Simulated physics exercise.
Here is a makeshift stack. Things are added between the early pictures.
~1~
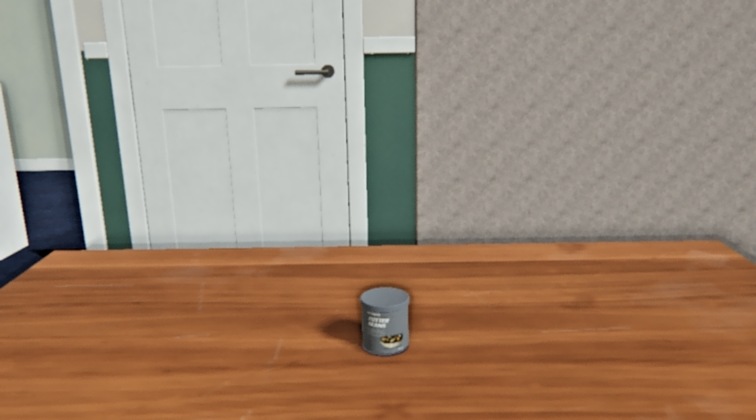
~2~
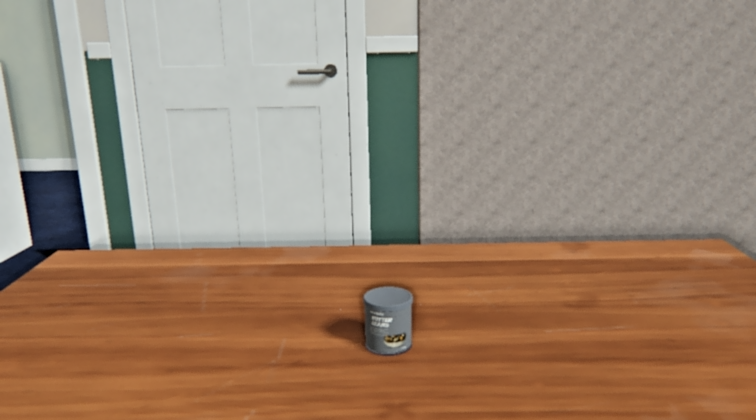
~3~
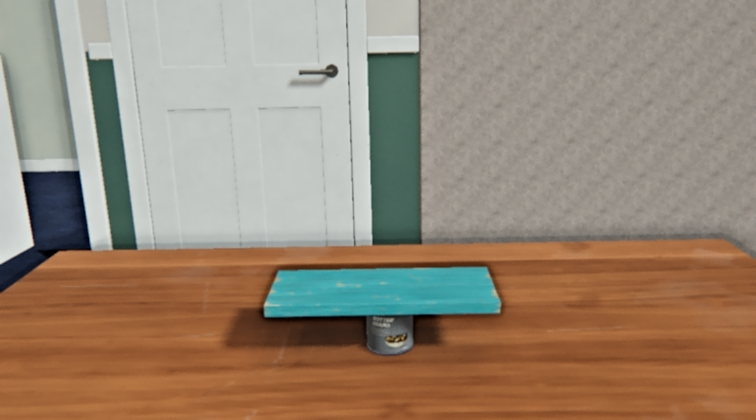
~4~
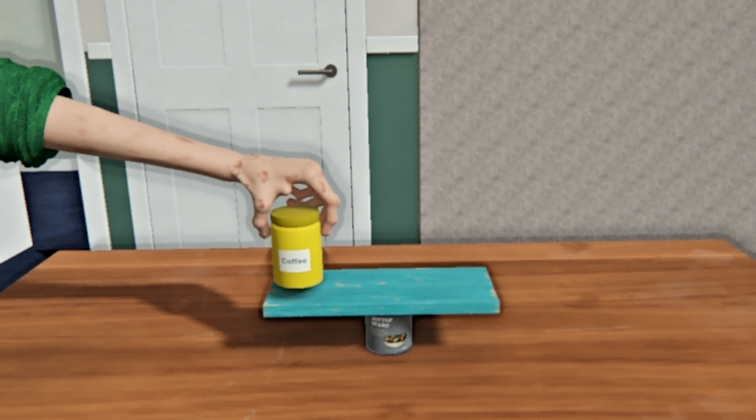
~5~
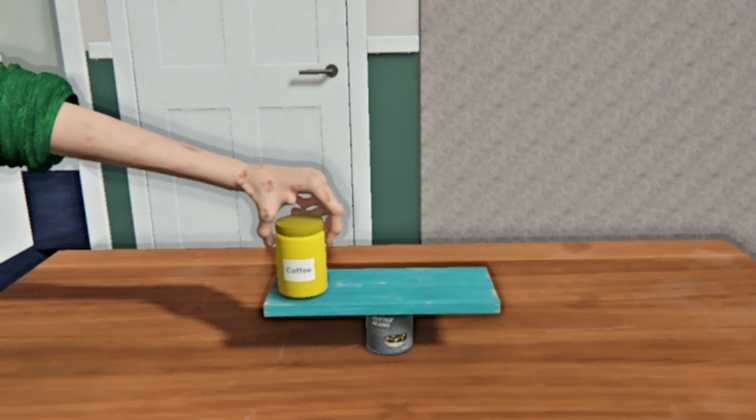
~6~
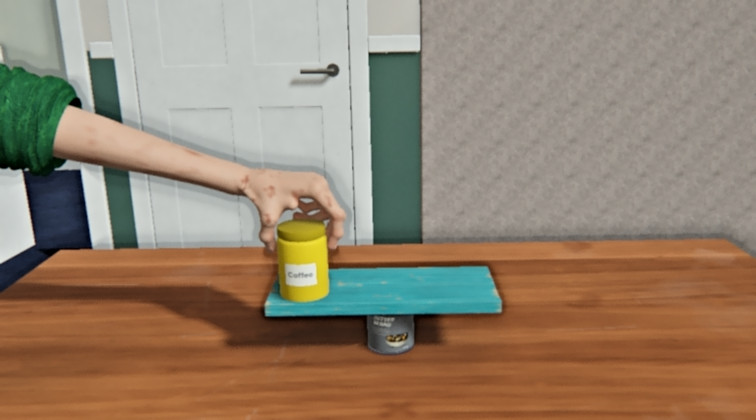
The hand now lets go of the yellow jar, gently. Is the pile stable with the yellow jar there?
The stack gives way.
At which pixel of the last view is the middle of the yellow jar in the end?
Near (211, 341).
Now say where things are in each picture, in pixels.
In the first picture, the last thing is not in view yet; grey tin (385, 321).
In the second picture, the last thing is not in view yet; grey tin (388, 321).
In the third picture, the last thing is not in view yet; grey tin (390, 321).
In the fourth picture, coming down; yellow jar (296, 245); grey tin (389, 321).
In the fifth picture, coming down; yellow jar (301, 255); grey tin (389, 321).
In the sixth picture, set down, still held; yellow jar (303, 259); grey tin (391, 320).
Then, 0.40 s later than the last frame, yellow jar now fallen; turquoise board tilted by 35°.
Then, 0.50 s later than the last frame, turquoise board tilted by 29°.
When it is over, fallen, yellow jar; moved from the start, turquoise board; grey tin as before. End places, in pixels of the last picture, yellow jar near (211, 340). The stack loses its balance.
